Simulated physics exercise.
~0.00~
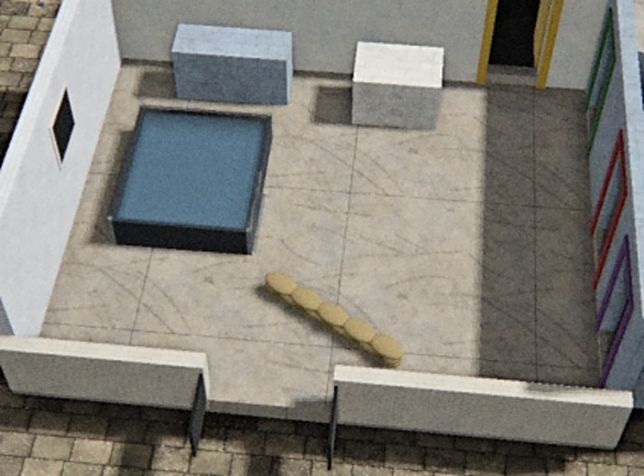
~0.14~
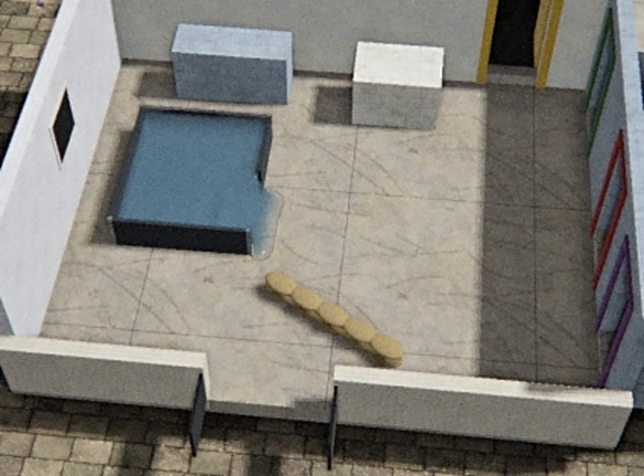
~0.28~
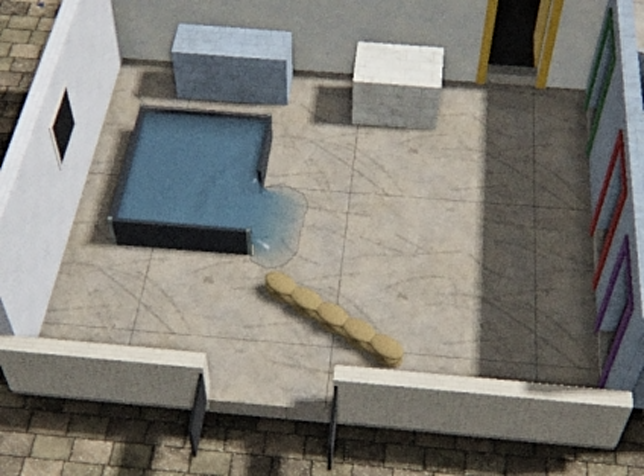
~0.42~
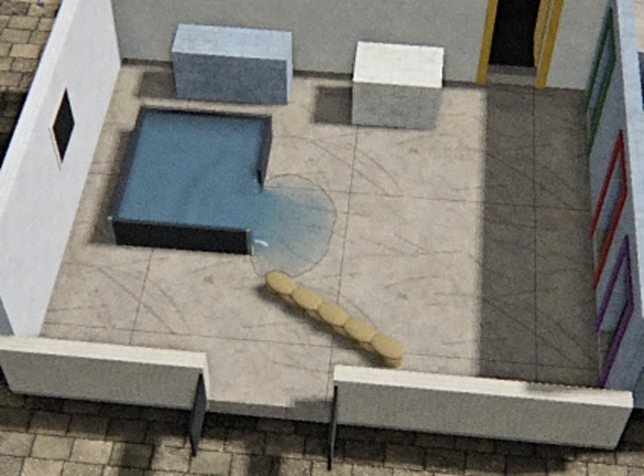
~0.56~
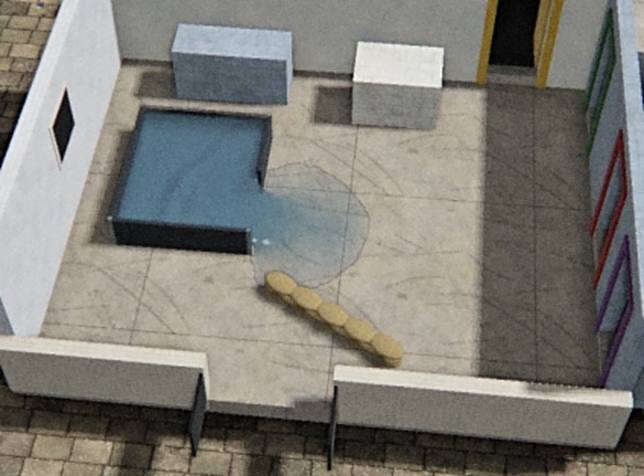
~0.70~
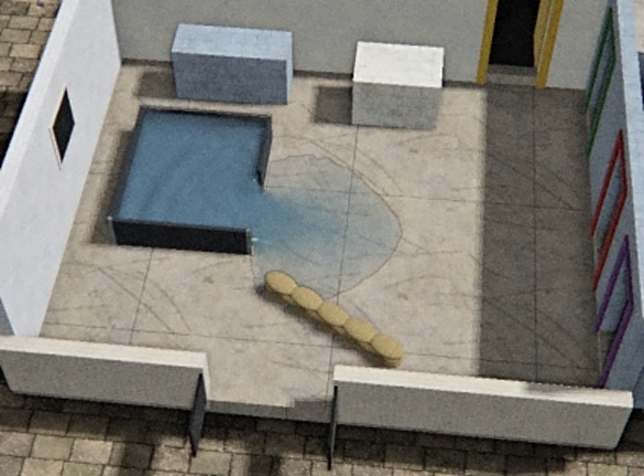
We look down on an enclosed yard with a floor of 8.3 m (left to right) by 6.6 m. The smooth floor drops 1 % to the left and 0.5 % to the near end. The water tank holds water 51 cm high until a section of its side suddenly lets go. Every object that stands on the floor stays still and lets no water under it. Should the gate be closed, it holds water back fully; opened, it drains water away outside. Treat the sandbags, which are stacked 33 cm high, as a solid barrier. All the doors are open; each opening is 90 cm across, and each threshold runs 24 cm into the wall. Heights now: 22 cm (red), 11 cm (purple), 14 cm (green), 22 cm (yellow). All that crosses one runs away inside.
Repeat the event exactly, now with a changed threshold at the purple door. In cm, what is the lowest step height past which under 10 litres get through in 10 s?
Close to 16 cm is just enough.
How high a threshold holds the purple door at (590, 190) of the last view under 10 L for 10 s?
About 8.5 cm.
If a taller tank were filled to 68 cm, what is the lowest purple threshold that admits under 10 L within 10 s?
Some 23 cm.
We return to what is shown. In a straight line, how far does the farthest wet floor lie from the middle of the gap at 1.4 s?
4.2 m.
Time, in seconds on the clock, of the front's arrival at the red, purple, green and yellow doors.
For red it's 2.0 s, for purple 2.6 s, for green 3.4 s, and for yellow 4.0 s.
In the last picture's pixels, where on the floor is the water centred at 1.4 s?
Around (231, 202).
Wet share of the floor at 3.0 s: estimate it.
50 %.
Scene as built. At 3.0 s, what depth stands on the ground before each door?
Centimetres: Red = 15, purple = 12, green = 0, yellow = 0.
After 1.4 s water covers 20 % of the floor, deepest (30 cm) near (262, 240); it has not reached the purple door.
After 3.0 s water covers 50 % of the floor, deepest (20 cm) near (263, 231); 12 cm at the purple door, 0 litres in over its 11 cm threshold.
After 10.0 s water covers 80 % of the floor, deepest (10 cm) near (441, 106); 6 cm at the purple door, 40 litres in over its 11 cm threshold.
At the purple door as built, the water arrived by 2.7 s and peaked near 19 cm at 4.0 s.
Run again over the same 10 s with other heights there, 17 litres in over 14 cm, 2 litres over 19 cm. The limit of 10 litres is kept from about 16 cm up.
